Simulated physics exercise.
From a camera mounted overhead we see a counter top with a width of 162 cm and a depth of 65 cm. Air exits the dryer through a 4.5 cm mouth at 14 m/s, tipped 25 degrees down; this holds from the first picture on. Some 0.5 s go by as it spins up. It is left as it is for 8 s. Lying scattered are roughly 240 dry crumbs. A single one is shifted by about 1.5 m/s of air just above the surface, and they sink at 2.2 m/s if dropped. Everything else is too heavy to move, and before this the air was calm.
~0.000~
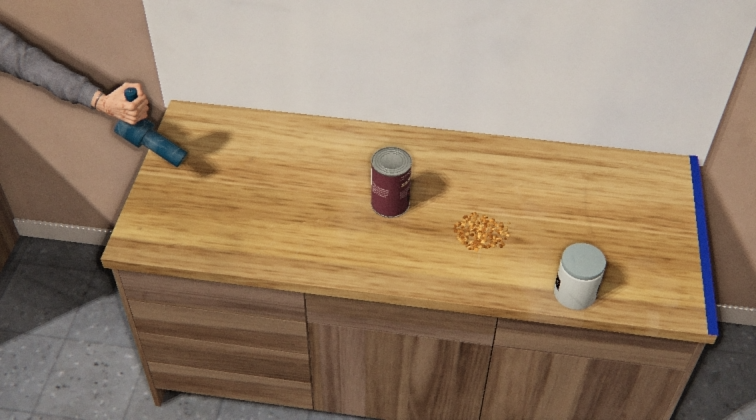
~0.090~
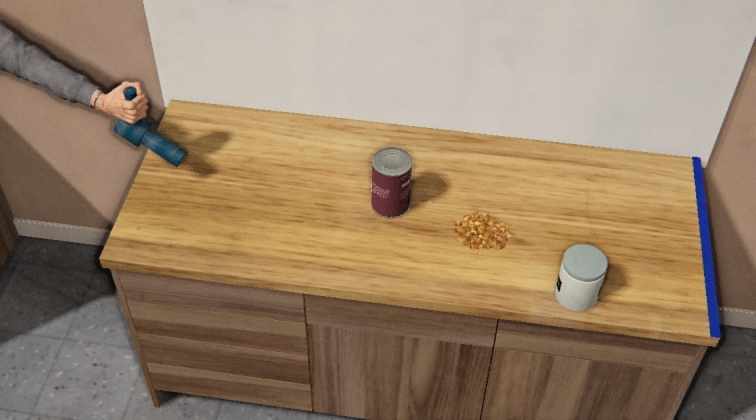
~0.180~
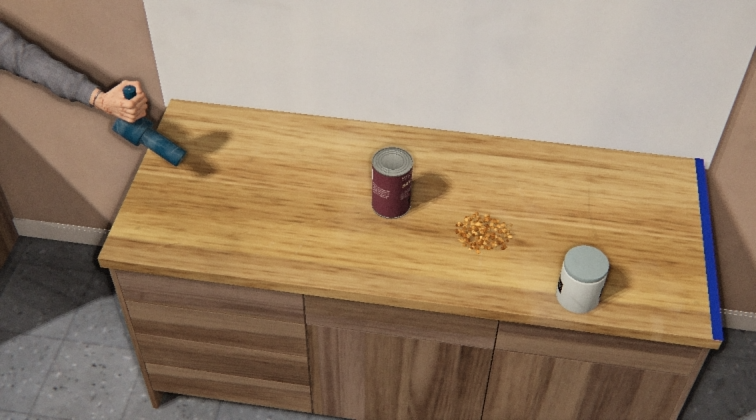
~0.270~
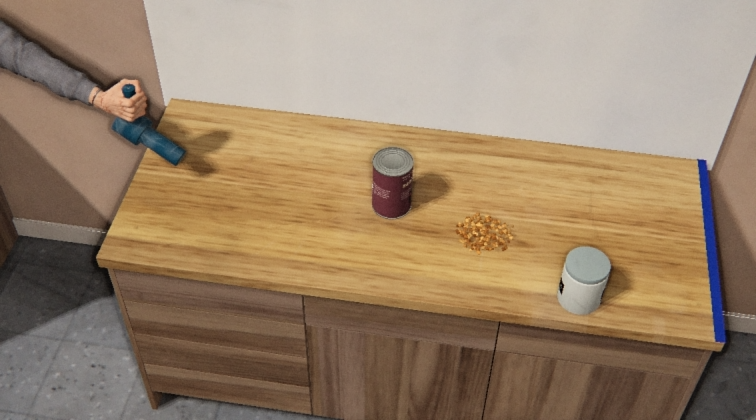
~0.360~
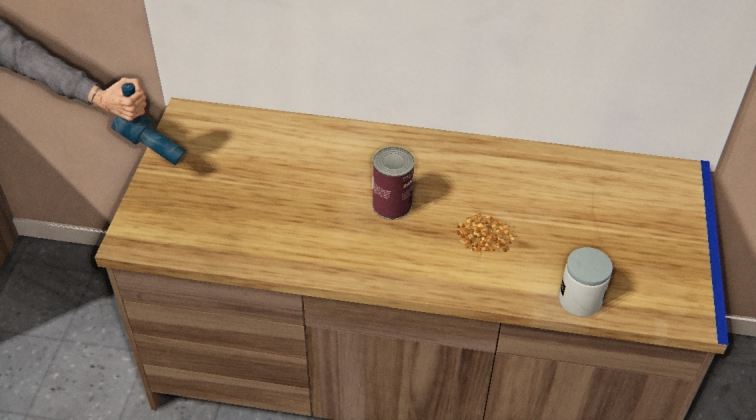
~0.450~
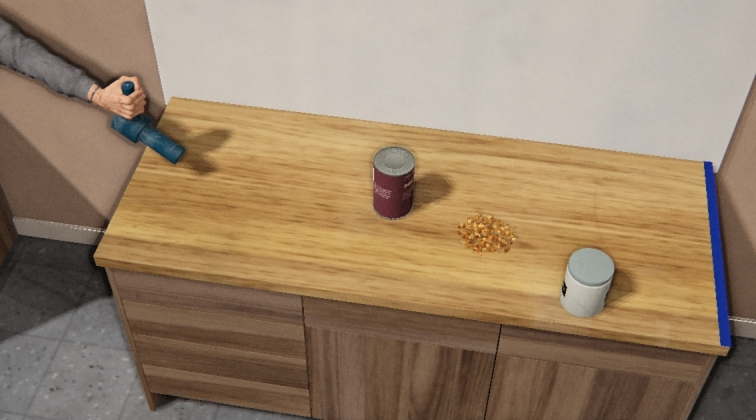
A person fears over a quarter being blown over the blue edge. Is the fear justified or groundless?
The fear is justified.
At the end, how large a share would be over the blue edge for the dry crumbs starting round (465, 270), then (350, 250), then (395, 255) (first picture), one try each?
30 %, 2 %, 15 %.
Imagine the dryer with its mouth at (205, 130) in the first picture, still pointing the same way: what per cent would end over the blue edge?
Then the share would be close to 0 percent.
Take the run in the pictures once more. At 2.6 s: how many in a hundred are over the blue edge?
Roughly 70 per cent.
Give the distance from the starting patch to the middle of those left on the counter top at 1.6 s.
Centre offset: Approx. 35 cm.
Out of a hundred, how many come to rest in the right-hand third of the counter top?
Share at the end: Close to 30 %.
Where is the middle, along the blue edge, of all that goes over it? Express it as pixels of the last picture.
Roughly at pixel (725, 290).
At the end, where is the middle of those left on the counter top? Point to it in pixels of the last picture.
Near (649, 231).
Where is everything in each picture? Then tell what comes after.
The middle of the dry crumbs is near (480, 232), none has stirred yet and the mouth of the dryer is at (183, 160), in the first picture.
The middle of the dry crumbs is near (481, 232), none has stirred yet and the blue edge is centred on (710, 241), in the second picture.
The middle of the dry crumbs is near (482, 233), none has stirred yet, the top of a tin is at (393, 161) and the top of a jar is at (587, 262), in the third picture.
The middle of the dry crumbs is near (483, 233) and none has stirred yet, in the fourth picture.
The middle of the dry crumbs is near (484, 234) and none has stirred yet, in the fifth picture.
The middle of the dry crumbs is near (485, 234) and none has stirred yet, in the sixth picture.
After 1.6 s, 52 % are over the blue edge; the middle of those still in play is near (623, 234); 49 % have settled or left.
After 2.6 s, 65 % are over the blue edge; the middle of those still in play is near (619, 224); 65 % have settled or left.
After 4.4 s, 68 % are over the blue edge; the middle of those still in play is near (641, 227); 71 % have settled or left.
After 8.0 s, at the end, 70 % are over the blue edge; the middle of those still in play is near (649, 231).
